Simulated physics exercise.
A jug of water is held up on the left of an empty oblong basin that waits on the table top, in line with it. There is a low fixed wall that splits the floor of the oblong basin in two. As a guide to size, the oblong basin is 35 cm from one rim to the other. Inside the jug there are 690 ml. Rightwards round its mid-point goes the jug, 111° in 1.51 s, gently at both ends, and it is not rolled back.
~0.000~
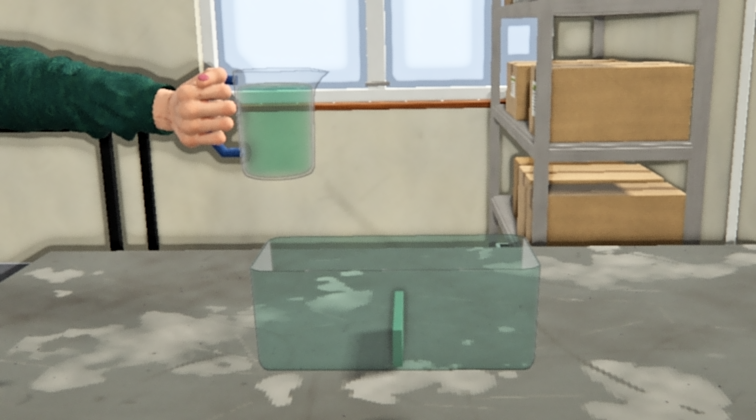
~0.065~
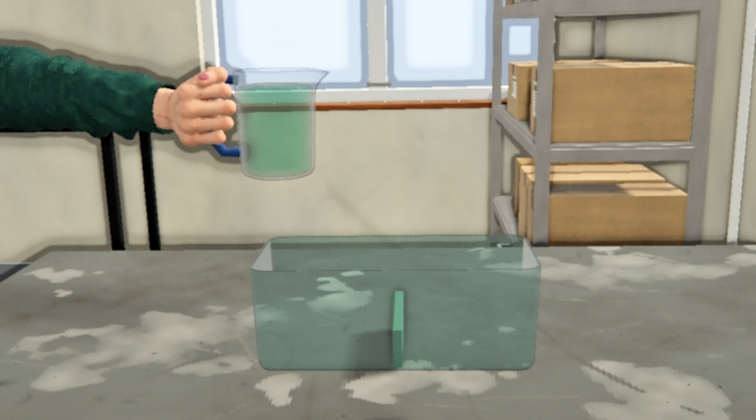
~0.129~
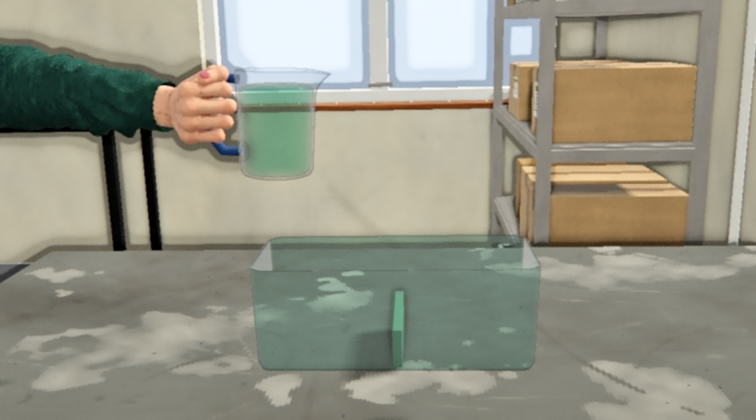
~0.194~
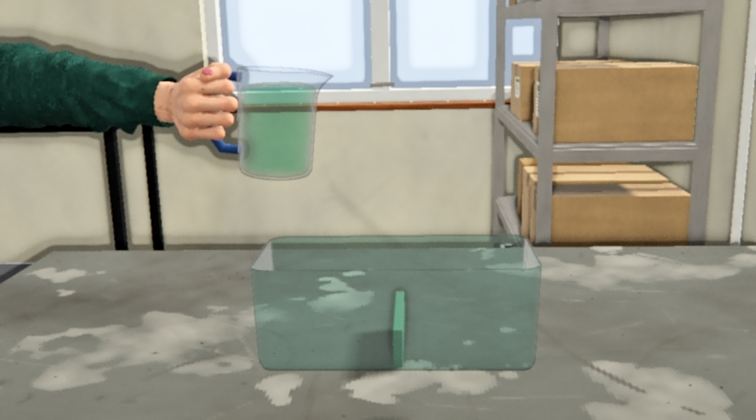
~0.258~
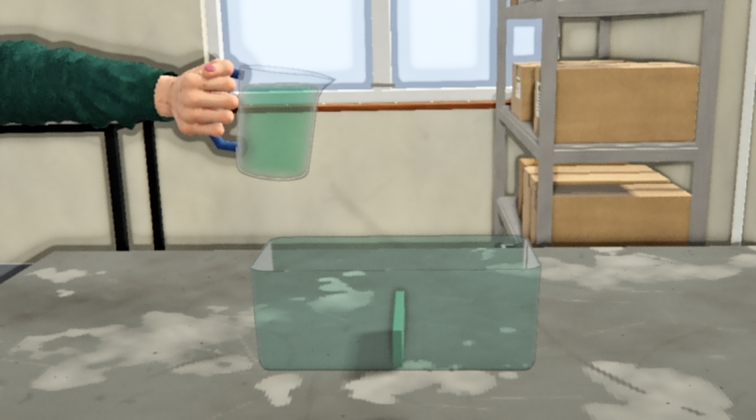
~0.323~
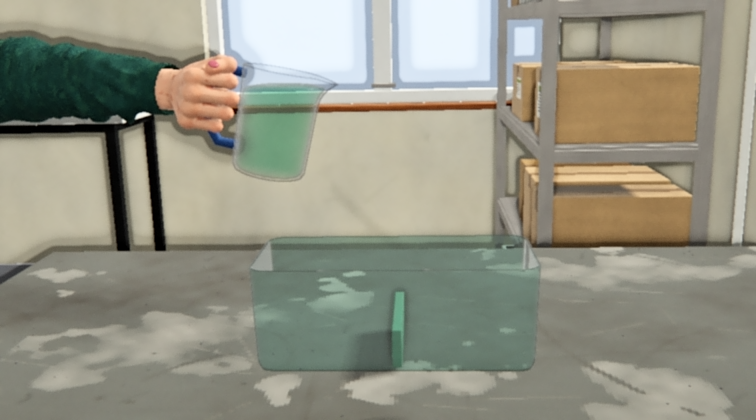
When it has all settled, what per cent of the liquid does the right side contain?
The right side contains about 60 per cent.
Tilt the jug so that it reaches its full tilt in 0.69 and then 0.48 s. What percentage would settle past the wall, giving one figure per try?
I'd expect close to 40 per cent and then close to 35 per cent.
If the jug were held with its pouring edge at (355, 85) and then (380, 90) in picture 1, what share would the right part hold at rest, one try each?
I'd expect close to 85 per cent and then close to 95 per cent.
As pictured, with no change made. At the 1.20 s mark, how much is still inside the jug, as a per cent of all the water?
Close to 26 percent of the total.
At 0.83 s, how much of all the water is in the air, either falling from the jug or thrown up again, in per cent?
My guess is roughly 14 %.
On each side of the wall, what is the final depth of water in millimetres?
Left about 10 mm, right about 18 mm.
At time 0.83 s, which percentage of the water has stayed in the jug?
Close to 82 percent of the liquid remains at that time.
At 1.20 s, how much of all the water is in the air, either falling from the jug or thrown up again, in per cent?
Roughly 20 per cent.
Then, 0.83 s in, the tilt is 64° and 81 per cent is still to pour, 1 is left of the wall and 5 right of it.
Then, 1.20 s in, the tilt is 100° and 27 per cent is still to pour, 8 is left of the wall and 45 right of it.
Then, 1.59 s in, the tilt is 111° and 1 per cent is still to pour, 38 is left of the wall and 59 right of it.
Then, 2.01 s in, the tilt is 111° and 0 per cent is still to pour, 39 is left of the wall and 60 right of it.
Finally, 39 per cent lies left of the wall, 60 right of it and 1 outside.
